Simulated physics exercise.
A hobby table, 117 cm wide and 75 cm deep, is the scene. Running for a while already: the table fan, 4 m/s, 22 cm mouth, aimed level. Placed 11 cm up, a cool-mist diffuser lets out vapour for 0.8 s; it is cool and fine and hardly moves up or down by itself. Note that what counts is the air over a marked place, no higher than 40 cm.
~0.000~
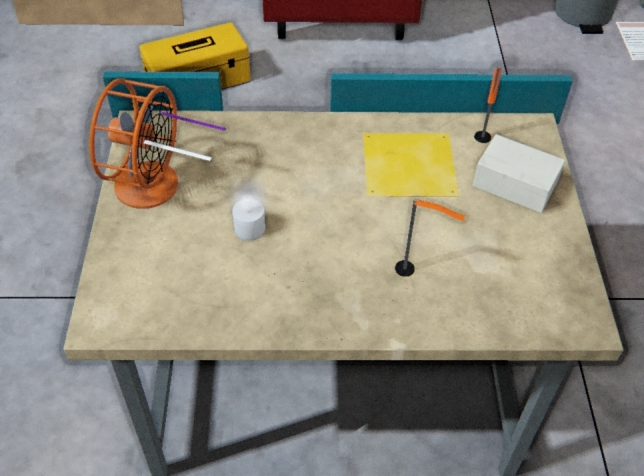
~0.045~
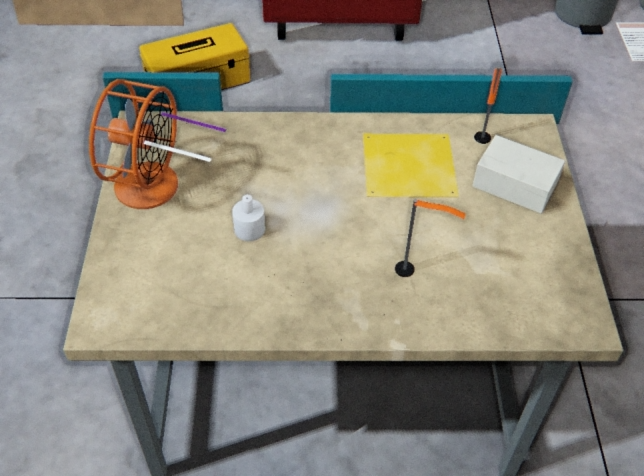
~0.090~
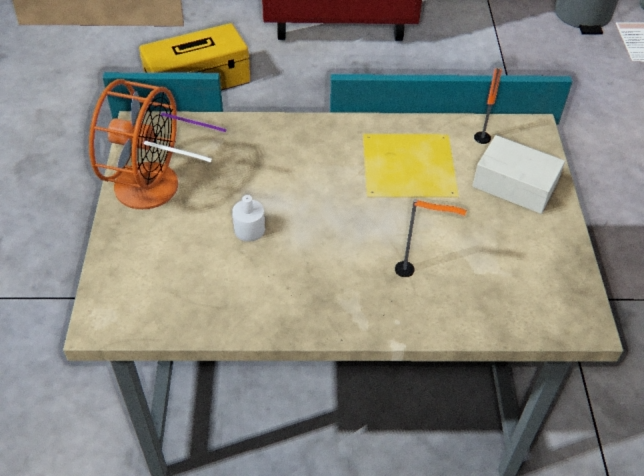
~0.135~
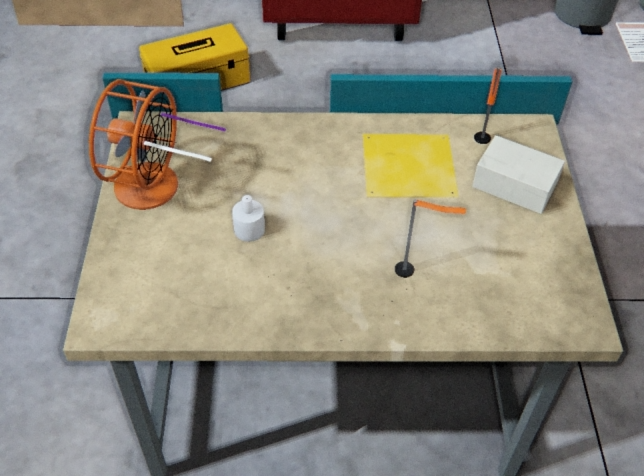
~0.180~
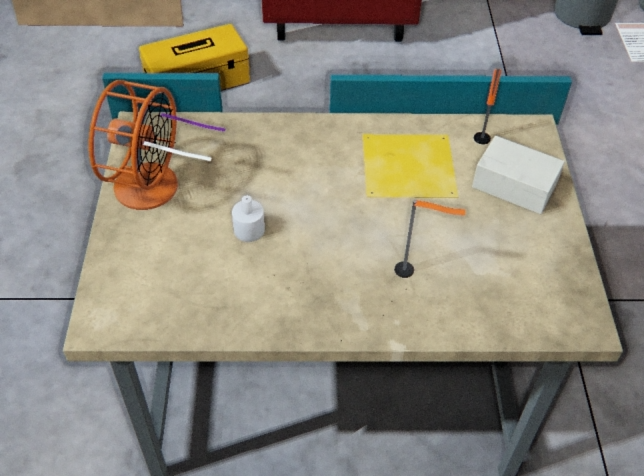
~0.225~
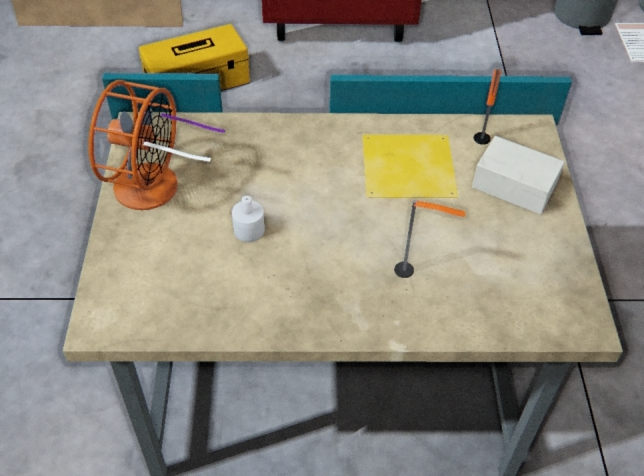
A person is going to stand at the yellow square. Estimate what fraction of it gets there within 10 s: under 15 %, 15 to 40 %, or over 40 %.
Less than 15 %.
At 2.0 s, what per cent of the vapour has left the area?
Near 100 %.
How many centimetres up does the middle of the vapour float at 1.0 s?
I'd put it at around 8 cm up.
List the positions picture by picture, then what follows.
The vapour is thickest near (248, 197), the cool-mist diffuser stands at (248, 203) and the table fan is at (135, 134), in the first frame.
The vapour is thickest near (305, 210) and reaches out to (335, 207) and the yellow square is centred on (409, 165), in the second frame.
The vapour is thickest near (337, 217) and reaches out to (401, 218), a ribbon ends at (491, 104) and a ribbon ends at (466, 213), in the third frame.
The vapour is thickest near (371, 226) and reaches out to (481, 225) and the top of a block is at (521, 162), in the fourth frame.
The vapour is thickest near (393, 233) and reaches out to (547, 242), in the fifth frame.
The vapour is thickest near (420, 238) and reaches out to (614, 254), a ribbon ends at (490, 104) and a ribbon ends at (465, 214), in the sixth frame.
By 1.0 s we count, 0 % has passed over the yellow square, with 35 % still about or yet to come, and the middle of the rest is near (615, 303).
By 2.0 s we count, 0 % has passed over the yellow square, with 4 % still about or yet to come.
By 4.0 s we count, 0 % has passed over the yellow square, with 0 % still about or yet to come.
By 10.0 s we count, 0 % has passed over the yellow square, with 0 % still about or yet to come.
